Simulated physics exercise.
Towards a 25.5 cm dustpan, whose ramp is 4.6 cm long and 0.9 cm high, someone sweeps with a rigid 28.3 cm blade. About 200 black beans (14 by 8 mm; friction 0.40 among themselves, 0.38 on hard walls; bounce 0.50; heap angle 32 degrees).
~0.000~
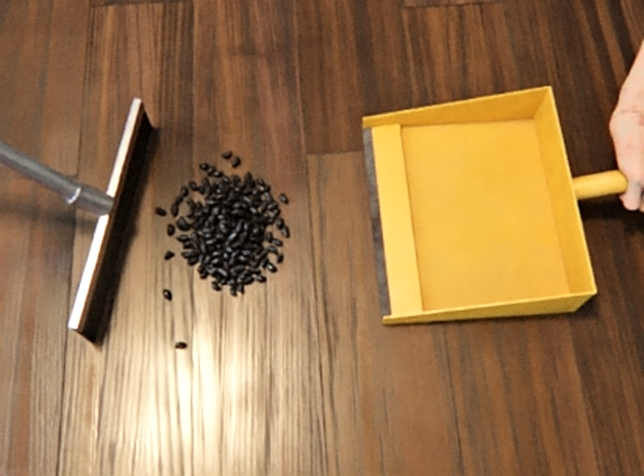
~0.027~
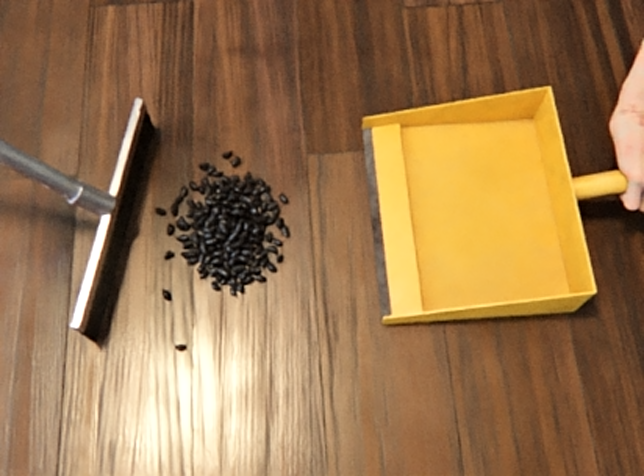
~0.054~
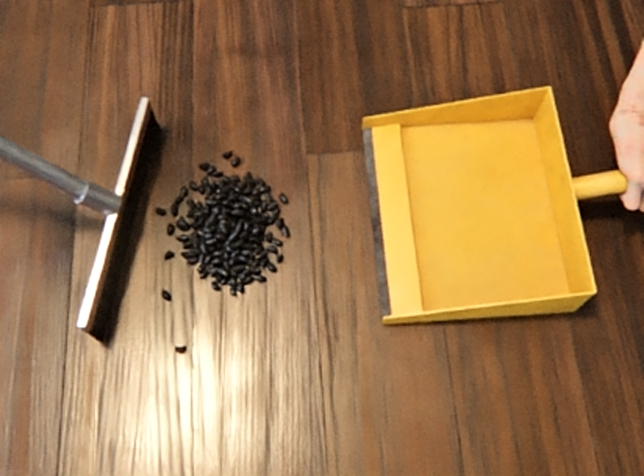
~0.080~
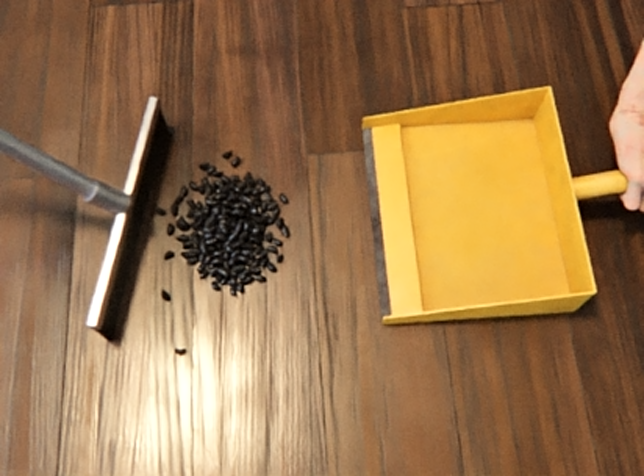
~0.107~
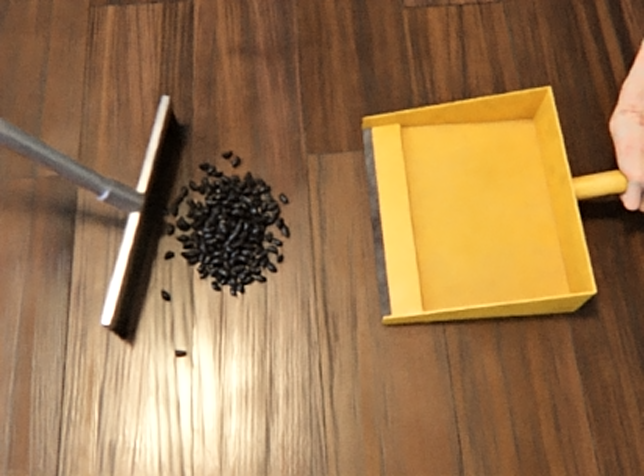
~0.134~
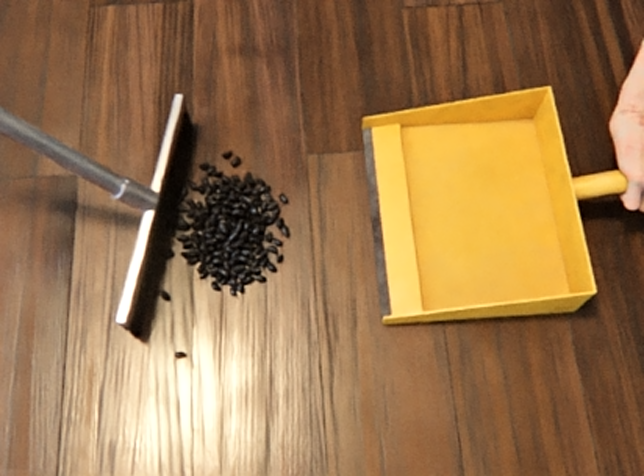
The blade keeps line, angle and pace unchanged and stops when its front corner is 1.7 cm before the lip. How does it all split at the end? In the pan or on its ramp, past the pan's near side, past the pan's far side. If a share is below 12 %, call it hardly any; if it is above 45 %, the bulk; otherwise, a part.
Pan: A part. Near side: Hardly any. Far side: Hardly any.
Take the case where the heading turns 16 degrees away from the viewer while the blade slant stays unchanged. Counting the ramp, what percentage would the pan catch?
Roughly 10 per cent would finish in the pan or on its ramp.
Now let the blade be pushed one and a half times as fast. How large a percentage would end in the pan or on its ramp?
Roughly 45 in a hundred.
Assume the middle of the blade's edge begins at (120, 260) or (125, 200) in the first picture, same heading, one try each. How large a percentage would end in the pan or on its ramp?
The two tries give about 35 % and about 15 %.
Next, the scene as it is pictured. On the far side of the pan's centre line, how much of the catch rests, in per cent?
Roughly 60 in a hundred.
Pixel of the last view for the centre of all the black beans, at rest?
When it all comes to rest, the middle is near (361, 228).
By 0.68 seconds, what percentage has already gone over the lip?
Over the lip by then: Approx. 20 %.
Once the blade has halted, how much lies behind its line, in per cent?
I'd put it near 0 in a hundred.
After 0.31 s, middle of the blade 14 cm from the lip; 0 % over the lip, far side 0 %, near side 0 %.
After 0.43 s, middle of the blade 7 cm from the lip; 0 % over the lip, far side 0 %, near side 5 %.
Then, at 0.68 s, middle of the blade 5 cm from the lip; 20 % over the lip, far side 0 %, near side 5 %.
By 2.2 s all is still; pan 20 %, near side 5 %, far side 0 %, in front of the lip or behind the blade 75 %.
